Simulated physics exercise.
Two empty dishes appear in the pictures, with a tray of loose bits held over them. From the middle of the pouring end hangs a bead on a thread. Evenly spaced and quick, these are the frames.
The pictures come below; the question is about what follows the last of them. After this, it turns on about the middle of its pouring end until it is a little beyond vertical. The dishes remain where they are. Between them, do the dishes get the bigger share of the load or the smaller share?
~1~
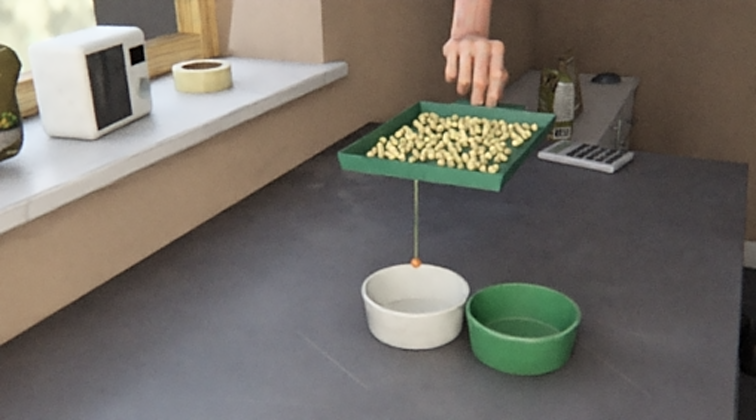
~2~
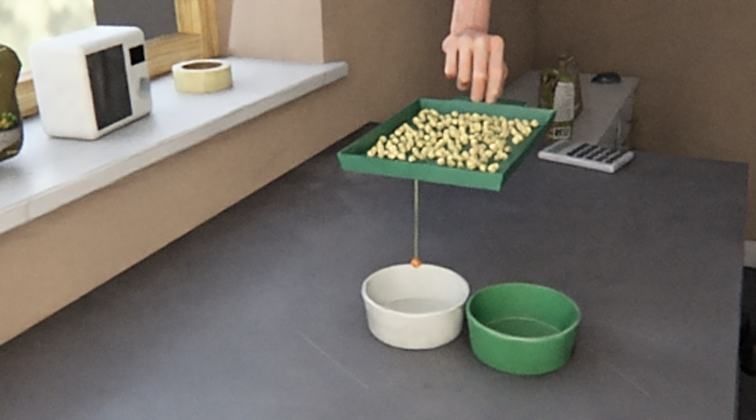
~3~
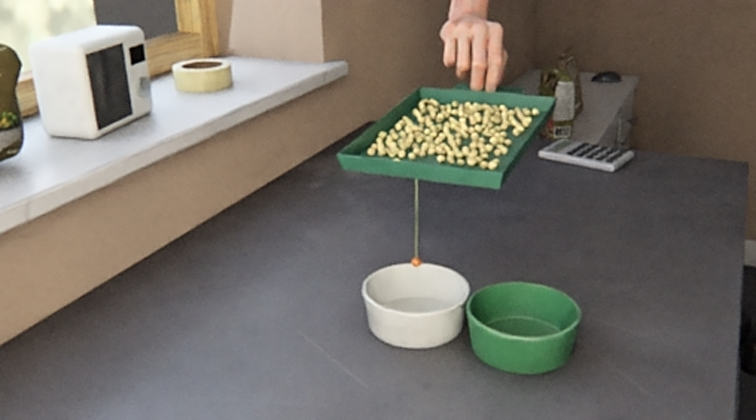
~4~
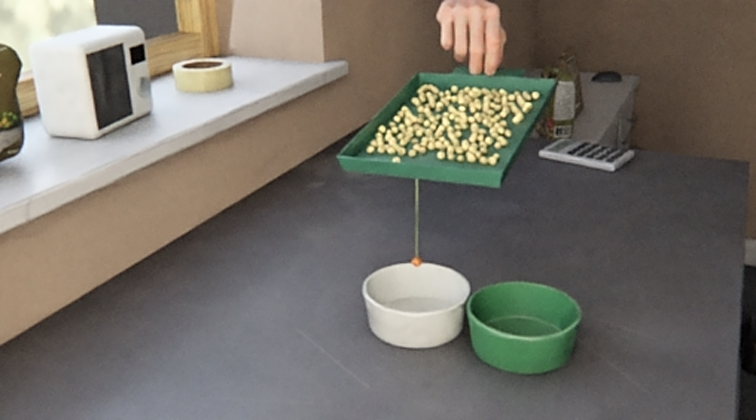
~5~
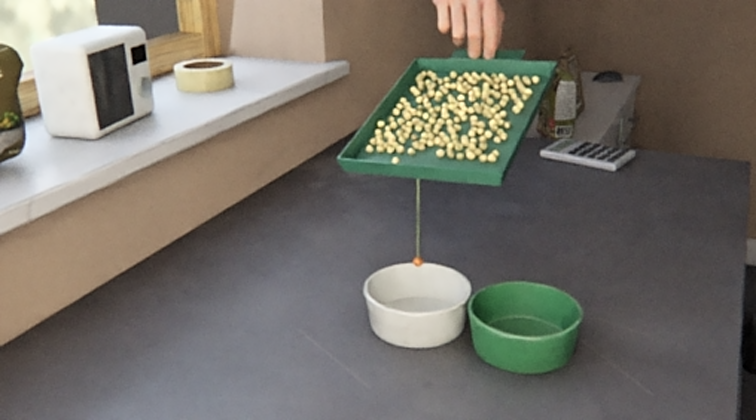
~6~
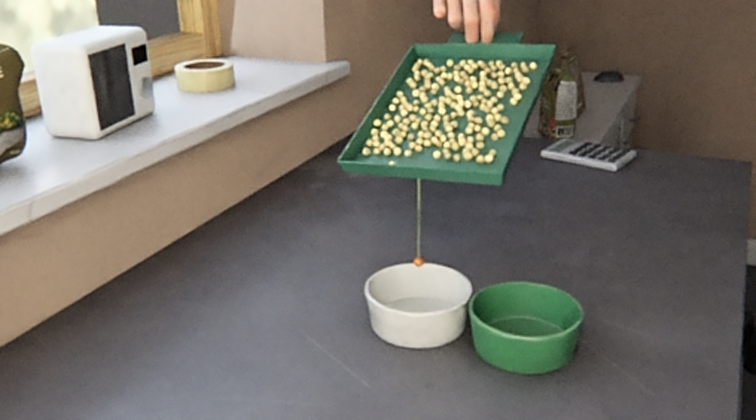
The smaller share.
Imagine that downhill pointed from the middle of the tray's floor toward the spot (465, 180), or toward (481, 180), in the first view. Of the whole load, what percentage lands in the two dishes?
Lab note: Try one about 80 %, try two 70 %.
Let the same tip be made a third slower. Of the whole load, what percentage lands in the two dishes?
Roughly 40 %.
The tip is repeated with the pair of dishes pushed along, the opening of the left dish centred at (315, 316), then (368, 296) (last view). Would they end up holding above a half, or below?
In the first position shy of half, in the second past half.
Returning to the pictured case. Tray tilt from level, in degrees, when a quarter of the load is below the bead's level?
Angle: Close to 80°.
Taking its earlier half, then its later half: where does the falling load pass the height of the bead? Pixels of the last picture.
Around (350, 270) first; around (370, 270) second.
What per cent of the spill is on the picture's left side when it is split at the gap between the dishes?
100 per cent or thereabouts.
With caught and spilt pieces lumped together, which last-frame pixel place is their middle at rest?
I'd say the middle ends up at about (365, 327).
Soon, tray tipped steeply; most on the tray; a stray few outside both; about a quarter in the air.
A while on, tray tipped past a quarter turn; about a quarter on the tray; a small part in the left dish; about a third outside both; about a third in the air.
Towards the end, tray tipped past a quarter turn; about a third in the left dish; about two thirds outside both.
Finally, tray tipped past a quarter turn; none in the right dish; about a third in the left dish; about two thirds outside both.
